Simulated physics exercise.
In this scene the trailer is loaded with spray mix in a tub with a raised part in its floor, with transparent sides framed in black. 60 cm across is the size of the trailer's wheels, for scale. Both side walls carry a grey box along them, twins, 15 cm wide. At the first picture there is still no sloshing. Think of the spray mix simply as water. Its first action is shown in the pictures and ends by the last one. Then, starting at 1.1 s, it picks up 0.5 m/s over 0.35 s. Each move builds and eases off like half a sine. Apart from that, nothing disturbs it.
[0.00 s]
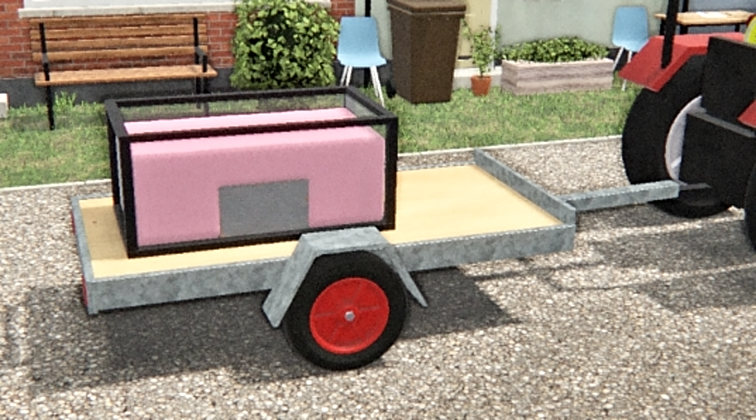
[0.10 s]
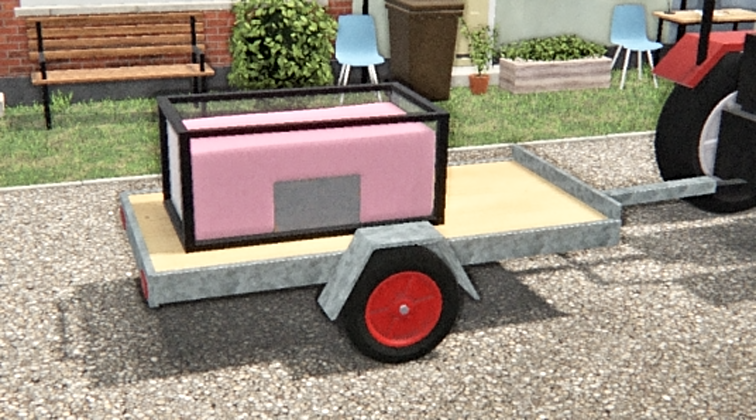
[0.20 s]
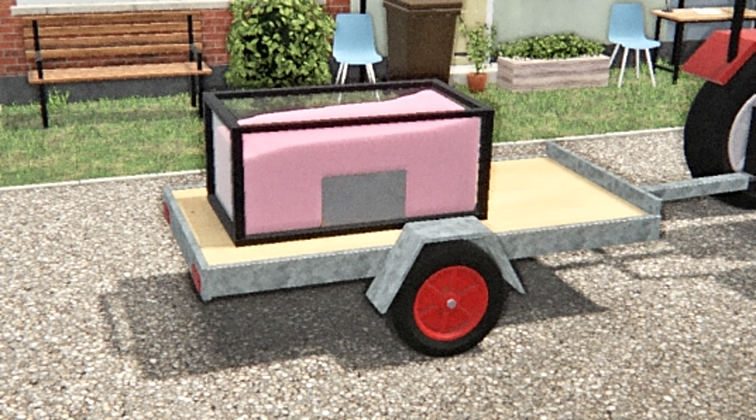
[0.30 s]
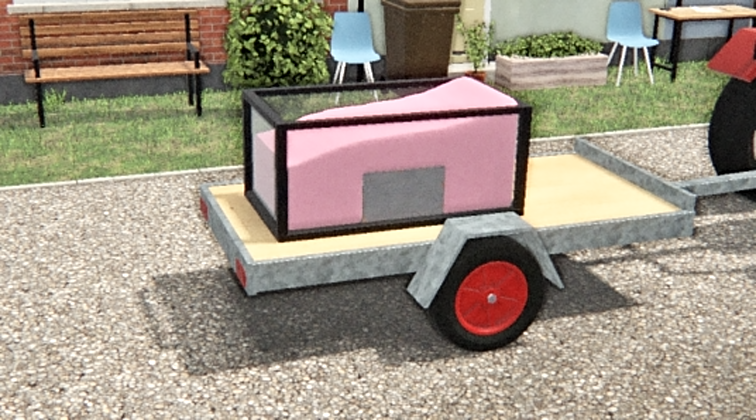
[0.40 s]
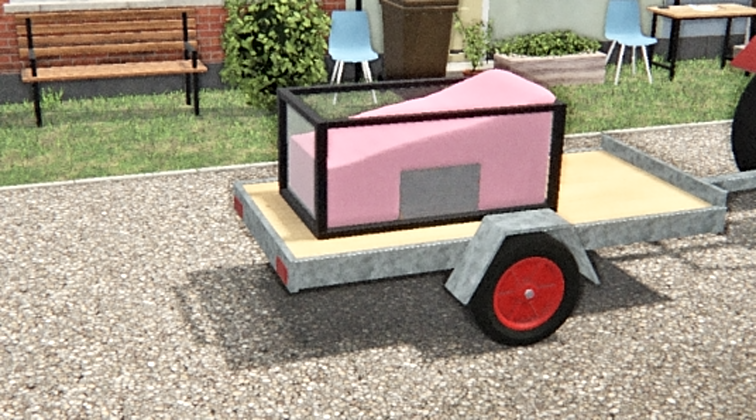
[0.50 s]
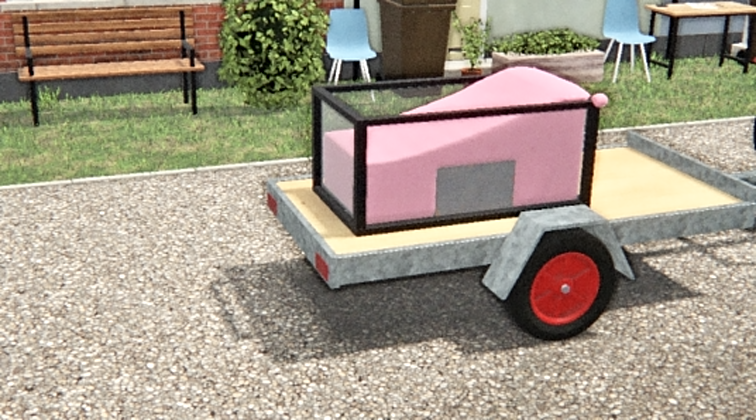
Trailer with a black-framed clear tub rolling right behind a red tractor, its pink load sloping up rightward, a blob bulging past the rim.
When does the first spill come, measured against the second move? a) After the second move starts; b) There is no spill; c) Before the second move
(c) Before the second move.
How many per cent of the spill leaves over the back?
It comes to about 60 per cent of the spill.
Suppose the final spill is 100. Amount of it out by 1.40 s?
Some 20 per cent by then.
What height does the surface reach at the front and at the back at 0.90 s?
Front: 46 cm; back: 42 cm.
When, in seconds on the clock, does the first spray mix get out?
0.7 s.
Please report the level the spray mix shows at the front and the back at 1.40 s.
Front: 28 cm; back: 60 cm.
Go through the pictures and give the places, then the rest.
Level at the front (367, 134); level at the back (145, 151); still flat; the front is on the right, levels are read along the near wall; a wheel hub at (352, 319), in the first picture.
Level at the front (417, 130); level at the back (203, 146); still flat, in the second picture.
Level at the back (253, 153); rising 5° towards the front, in the third picture.
Level at the front (500, 101); level at the back (296, 160); rising 12° towards the front, in the fourth picture.
Level at the front (535, 93); level at the back (335, 162); rising 14° towards the front, in the fifth picture.
Level at the front (569, 90); level at the back (372, 158); rising 14° towards the front; a wheel hub at (569, 292), in the sixth picture.
After 0.90 s front 45 cm, middle 46 cm, back 42 cm above the lowest part of the floor; the loss stands at 1 per cent, over the front.
After 1.40 s front 27 cm, middle 41 cm, back 60 cm above the lowest part of the floor; the loss stands at 1 per cent, over the front.
After 2.00 s front 60 cm, middle 41 cm, back 38 cm above the lowest part of the floor; the loss stands at 5 per cent, over the back.
After 4.43 s the loss stands at 8 per cent, over the back and the front; the first of it left at about 0.70 s, and the second move began at 1.1 s.
